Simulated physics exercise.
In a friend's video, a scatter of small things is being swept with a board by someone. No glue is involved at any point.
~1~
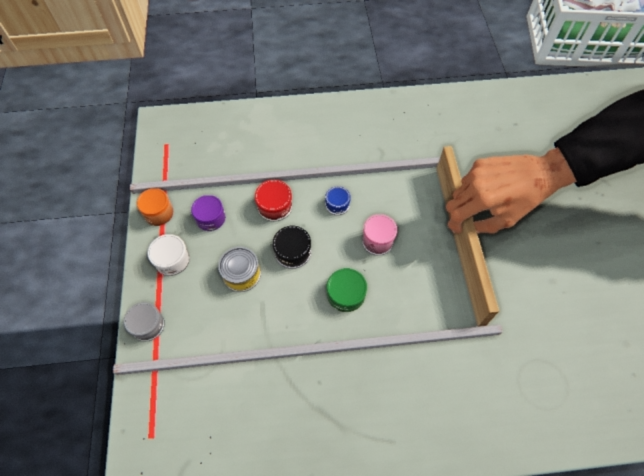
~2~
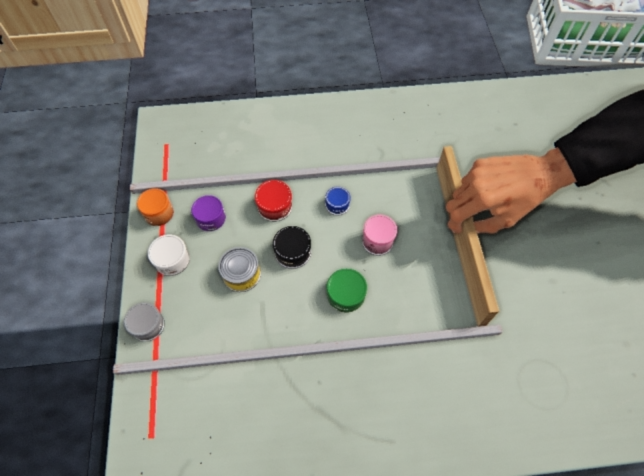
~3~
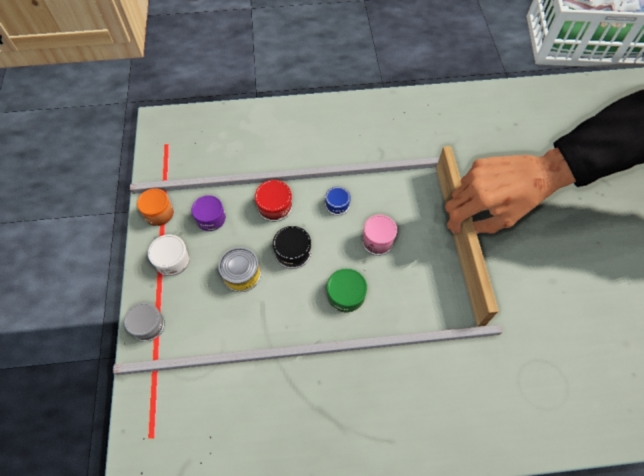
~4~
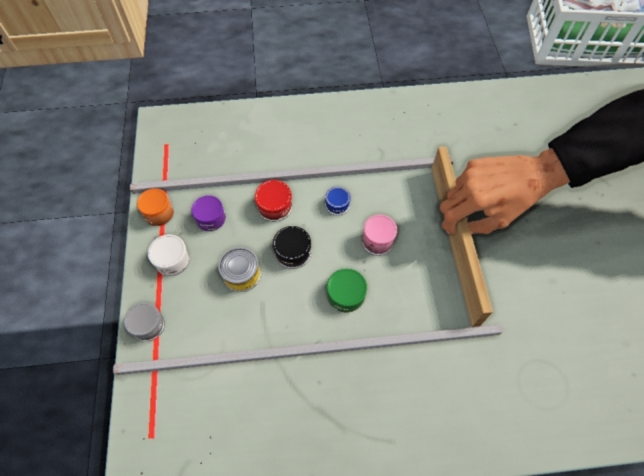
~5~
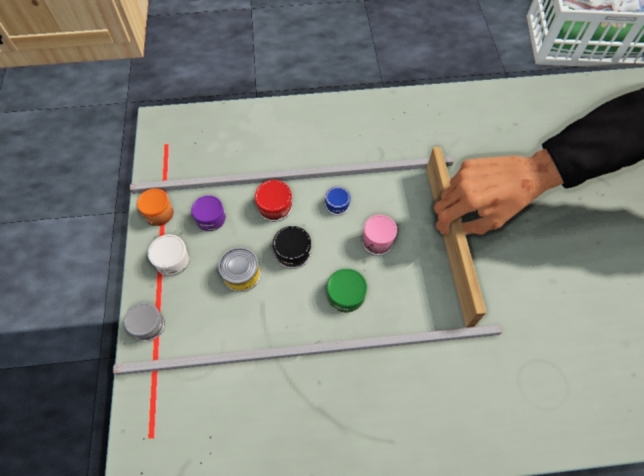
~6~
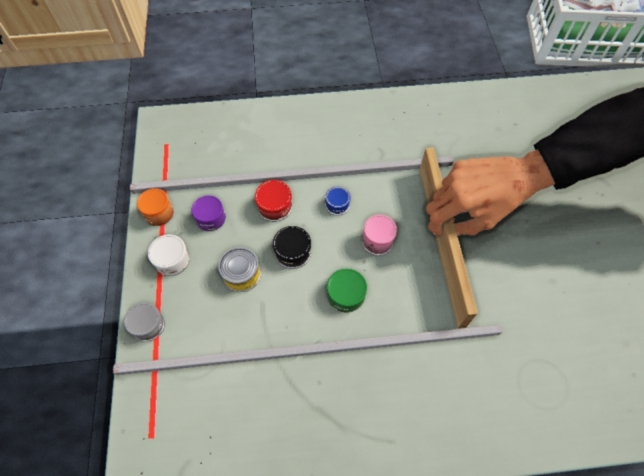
A hand holding a wooden board upright between two rails, then sliding it slightly left toward scattered colourful round containers that stay still.
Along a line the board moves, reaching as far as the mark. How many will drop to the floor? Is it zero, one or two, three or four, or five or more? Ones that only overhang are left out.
It is five or more.
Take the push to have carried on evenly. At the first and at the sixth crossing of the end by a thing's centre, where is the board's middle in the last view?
Its middle is near (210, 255) and then near (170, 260).
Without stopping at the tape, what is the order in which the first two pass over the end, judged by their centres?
The white pot goes first, followed by the orange tub.
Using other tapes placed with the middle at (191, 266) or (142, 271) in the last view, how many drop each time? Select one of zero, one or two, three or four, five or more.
In order: 1 or 2 and more than four.
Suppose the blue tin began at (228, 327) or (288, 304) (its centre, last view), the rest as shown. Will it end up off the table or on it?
Place by place, it remains up; survives.
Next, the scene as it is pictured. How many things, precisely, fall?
6 in total.
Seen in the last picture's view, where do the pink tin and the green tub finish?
About (141, 252), and the other about (135, 314).
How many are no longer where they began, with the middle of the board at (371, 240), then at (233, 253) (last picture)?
At first I count 1, and then 9.
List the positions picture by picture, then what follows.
The first picture shows grey tin (145, 322); orange tub (156, 208); white pot (169, 256); board (464, 231); tape (160, 269).
The second picture shows orange tub (156, 208); red tin (274, 201).
The third picture shows white pot (169, 256); green tub (347, 291).
The fourth picture shows grey tin (145, 322); blue tin (338, 201).
The fifth picture shows orange tub (156, 208); board (453, 232).
The sixth picture shows grey tin (145, 322); orange tub (156, 208); white pot (169, 256); board (445, 233); tape (160, 269).
Early on, none off yet; grey tin at rest near (145, 322); orange tub at rest near (156, 208); white pot at rest near (169, 256).
Finally, the number that fall off is five or more; lost, black tin, yellow tin, purple tub, white pot, orange tub and grey tin.
